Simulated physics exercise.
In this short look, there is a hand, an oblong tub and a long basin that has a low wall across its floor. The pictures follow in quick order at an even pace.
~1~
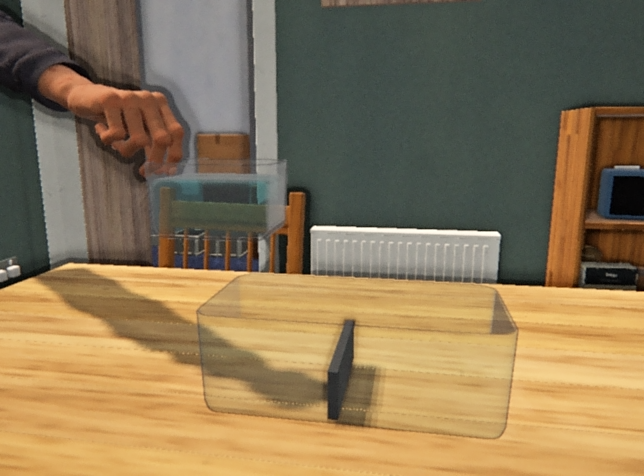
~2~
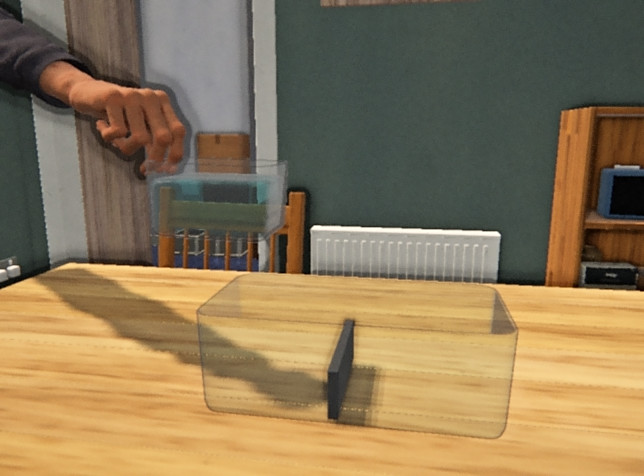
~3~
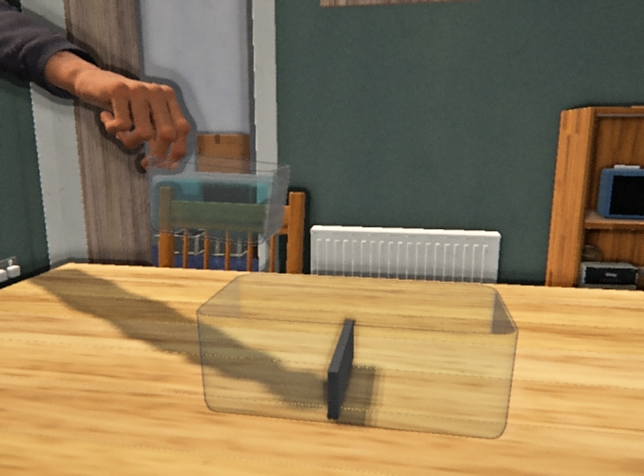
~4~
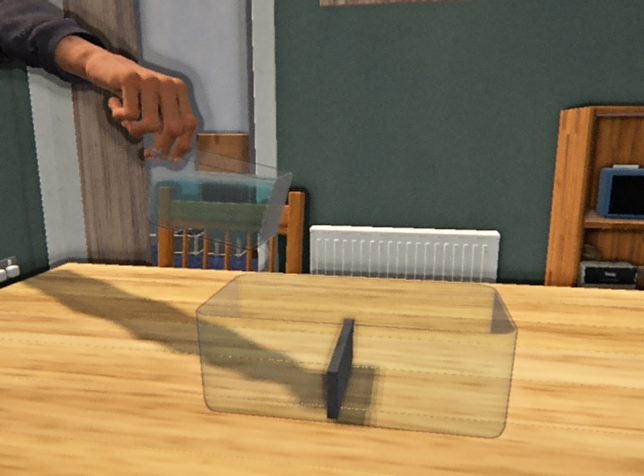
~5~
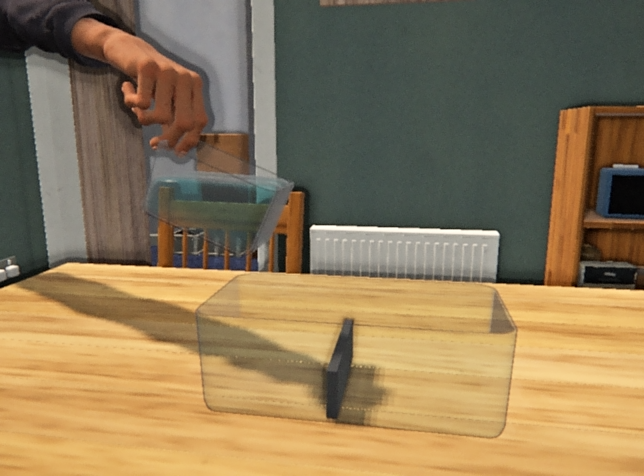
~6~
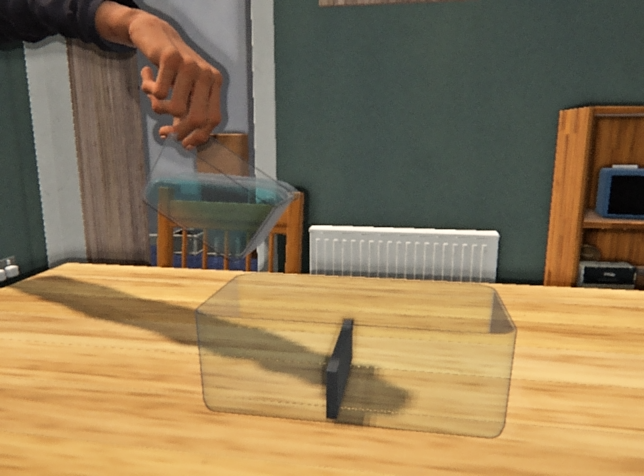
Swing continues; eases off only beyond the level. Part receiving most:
The left compartment will collect the most.
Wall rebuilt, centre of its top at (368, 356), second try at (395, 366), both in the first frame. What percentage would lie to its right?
Respectively 10 and 20 per cent, approximately.
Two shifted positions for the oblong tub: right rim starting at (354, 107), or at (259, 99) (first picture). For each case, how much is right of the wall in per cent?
Close to 90 in a hundred, then close to 20 in a hundred.
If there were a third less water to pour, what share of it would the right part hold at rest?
Roughly 5 %.
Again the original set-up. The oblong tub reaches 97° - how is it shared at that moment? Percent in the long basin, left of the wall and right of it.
Left: Roughly 30 %; right: Roughly 15 %.
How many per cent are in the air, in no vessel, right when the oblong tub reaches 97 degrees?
About 30 %.
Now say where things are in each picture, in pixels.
It leans 0°; its right rim is at (278, 164); the water meets the walls at (170, 178) and (278, 179); the long basin's rim runs from (220, 293) to (506, 310); the wall's top is at (342, 344), in the first frame.
It leans 1°; its right rim is at (278, 166); the water meets the walls at (170, 177) and (278, 180), in the second frame.
It leans 6°; its right rim is at (280, 171); the water meets the walls at (171, 176) and (279, 181), in the third frame.
It leans 13°; its right rim is at (283, 178); the water meets the walls at (171, 176) and (281, 183), in the fourth frame.
It leans 22°; its right rim is at (285, 189); the water meets the walls at (170, 177) and (286, 184), in the fifth frame.
It leans 33°; its right rim is at (284, 202); the water meets the walls at (166, 178) and (287, 194); 3 per cent is over the edge, in the sixth frame.
A moment on, the tilt is 97° and 23 per cent is still to pour, 30 is left of the wall and 16 right of it.
Next, the tilt is 113° and 3 per cent is still to pour, 70 is left of the wall and 20 right of it.
Then the tilt is 113° and 0 per cent is still to pour, 77 is left of the wall and 20 right of it.
Later the tilt is 113° and 0 per cent is still to pour, 77 is left of the wall and 20 right of it.
At rest 77 per cent lies left of the wall, 20 right of it and 3 outside.
